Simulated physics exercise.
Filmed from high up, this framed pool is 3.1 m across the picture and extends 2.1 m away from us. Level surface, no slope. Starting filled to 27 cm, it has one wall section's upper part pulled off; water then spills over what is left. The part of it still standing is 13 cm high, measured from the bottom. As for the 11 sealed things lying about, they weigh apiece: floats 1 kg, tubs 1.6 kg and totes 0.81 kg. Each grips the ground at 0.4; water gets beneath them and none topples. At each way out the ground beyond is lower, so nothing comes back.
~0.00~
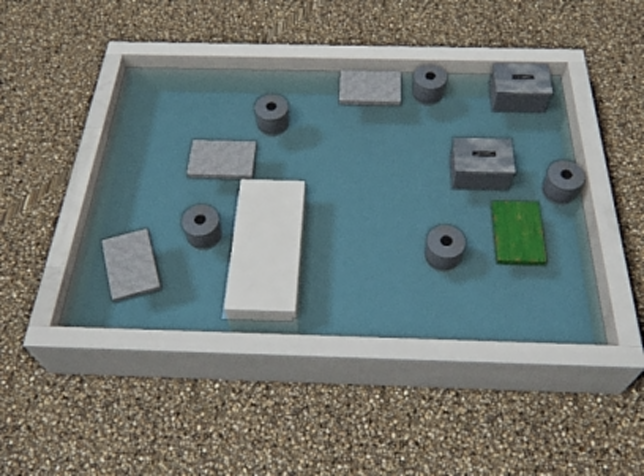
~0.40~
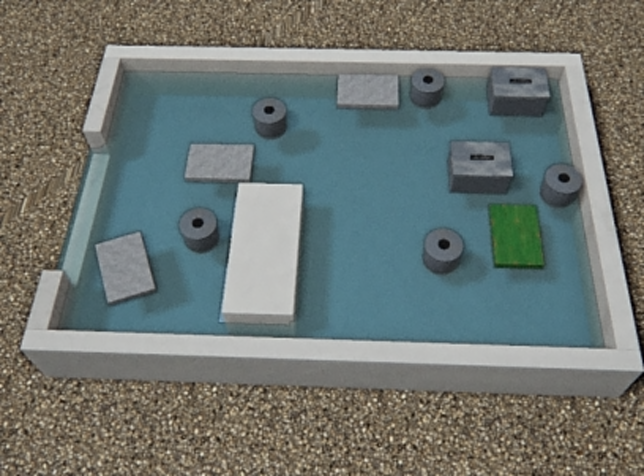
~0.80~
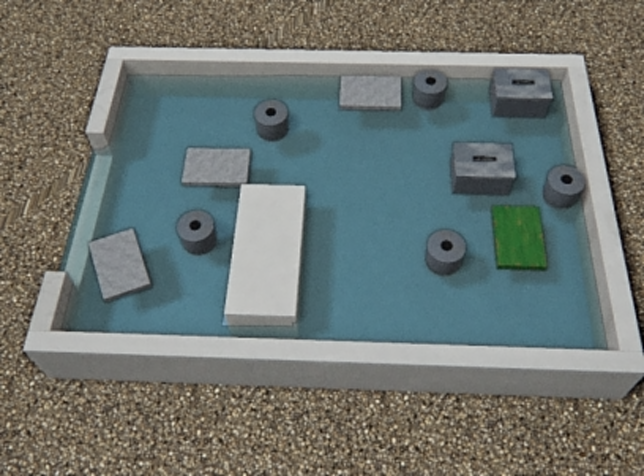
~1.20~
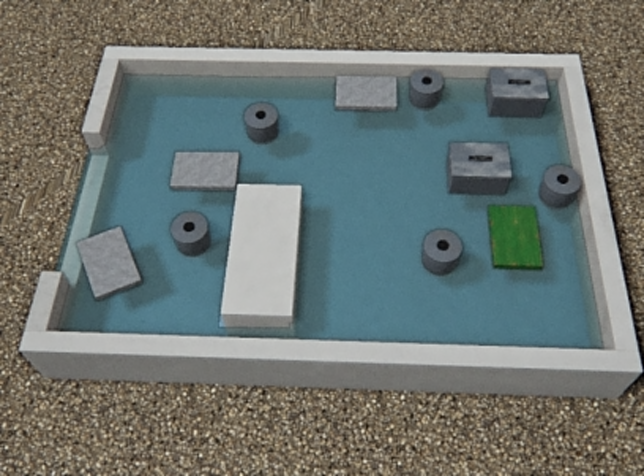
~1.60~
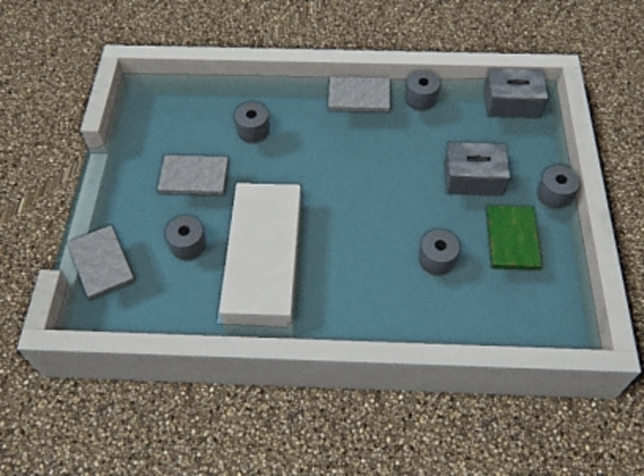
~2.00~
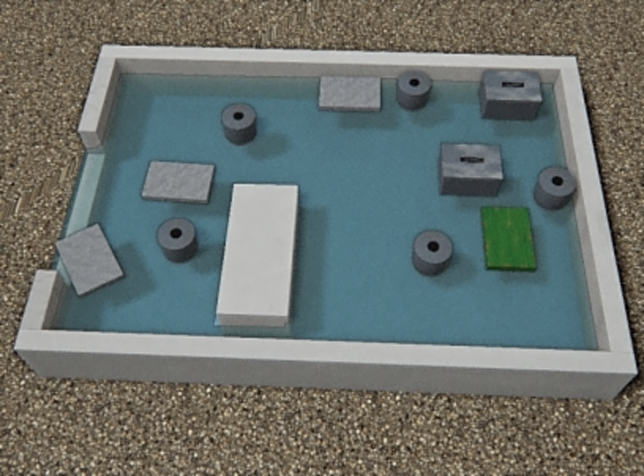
The clip shows a white-framed pool holding grey blocks and cylinders, a white slab and a green float; a section of the left wall is lowered, then nearby grey objects drift gradually left toward the gap while others barely shift.
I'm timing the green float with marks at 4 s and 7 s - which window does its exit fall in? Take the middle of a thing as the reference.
The last, after 7 s or none.
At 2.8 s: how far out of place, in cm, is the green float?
By that time, close to 5 cm.
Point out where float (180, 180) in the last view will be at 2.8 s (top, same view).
Look about (154, 193).
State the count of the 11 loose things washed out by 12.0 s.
The count is 2.
After 2.8 s the green float is near (501, 236), 0.1 m from its start, afloat; 1 of 11 are out; 10 afloat.
After 5.4 s the green float is near (497, 235), 0.1 m from its start, afloat; 1 of 11 are out; 10 afloat.
After 8.0 s the green float is near (490, 234), 0.1 m from its start, afloat; 1 of 11 are out; 10 afloat.
After 12.0 s the green float is near (483, 230), 0.2 m from its start, afloat; 2 of 11 are out; 9 afloat.
